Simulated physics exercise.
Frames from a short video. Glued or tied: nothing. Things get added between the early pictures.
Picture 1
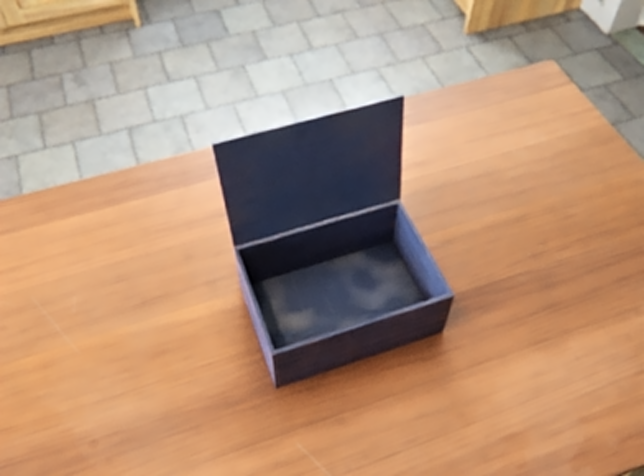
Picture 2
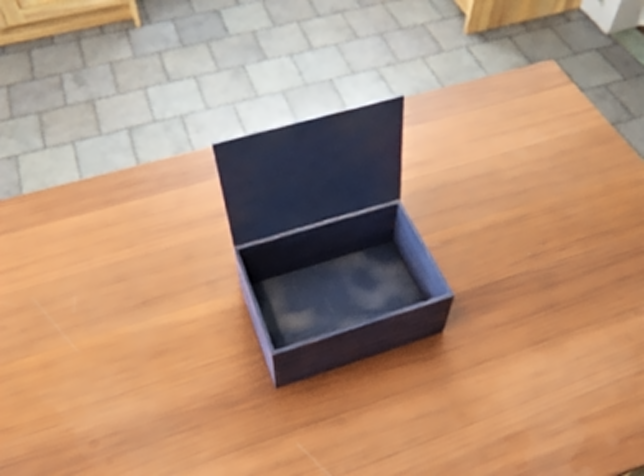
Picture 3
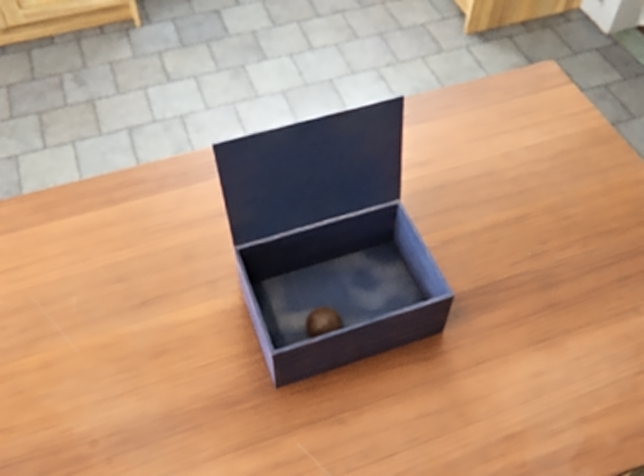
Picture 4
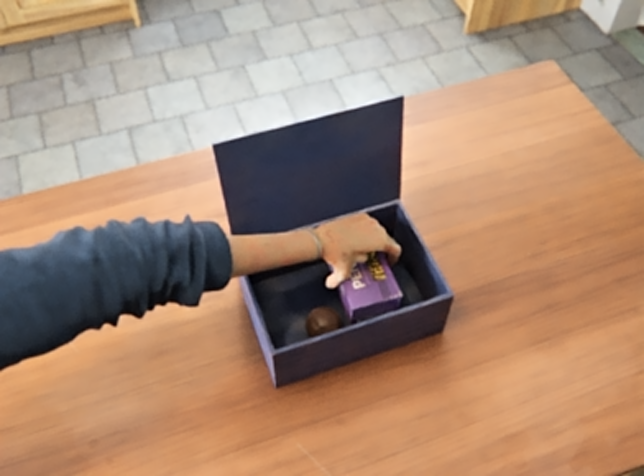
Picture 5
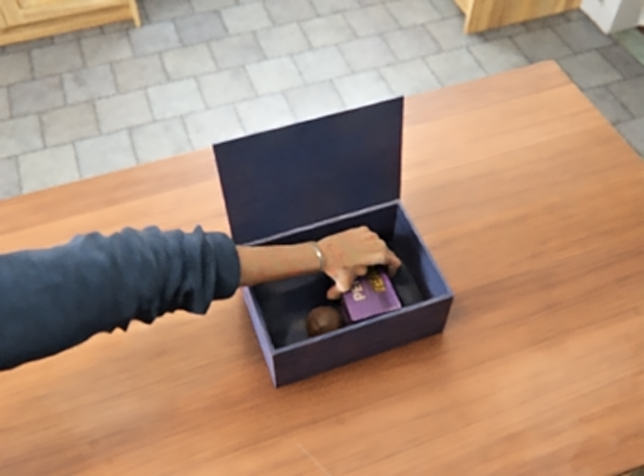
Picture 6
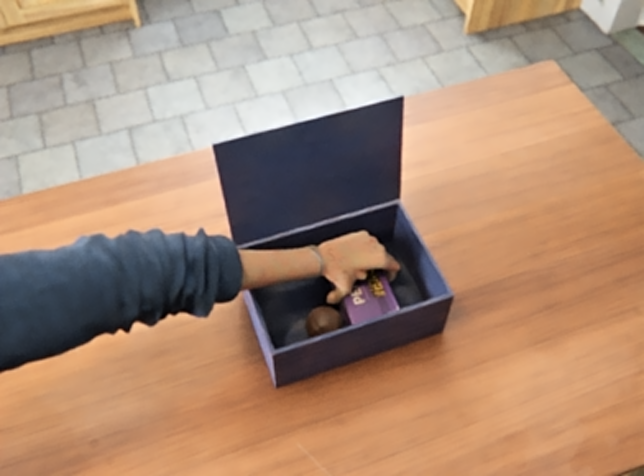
An open dark box sat empty on a wooden table until a small brown ball appeared inside, and then a hand reached in from the left and lowered a purple carton beside it, still holding on.
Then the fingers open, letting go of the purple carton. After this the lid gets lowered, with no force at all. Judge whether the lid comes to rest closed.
No gap.
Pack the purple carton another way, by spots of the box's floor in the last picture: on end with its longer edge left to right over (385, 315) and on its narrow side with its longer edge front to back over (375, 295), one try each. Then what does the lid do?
Lid: First try open, second try closed.
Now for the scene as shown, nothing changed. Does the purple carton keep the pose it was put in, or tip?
As it turns out, the purple carton keeps its original angle.
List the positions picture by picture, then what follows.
In the first picture, the last thing is not in view yet.
In the second picture, the last thing is not in view yet.
In the third picture, the last thing is not in view yet.
The fourth picture shows still above its spot; purple carton (360, 273).
The fifth picture shows still above its spot; purple carton (361, 285).
The sixth picture shows put in, still held; purple carton (361, 289).
Then, 1.20 s past the last view, lid 81° above the rim.
Then, 1.70 s past the last view, lid 49° above the rim.
Then, 2.10 s past the last view, lid 16° above the rim.
Finally, lid shut; both still in place. Final places as the last picture's camera would see them, purple carton near (361, 289).
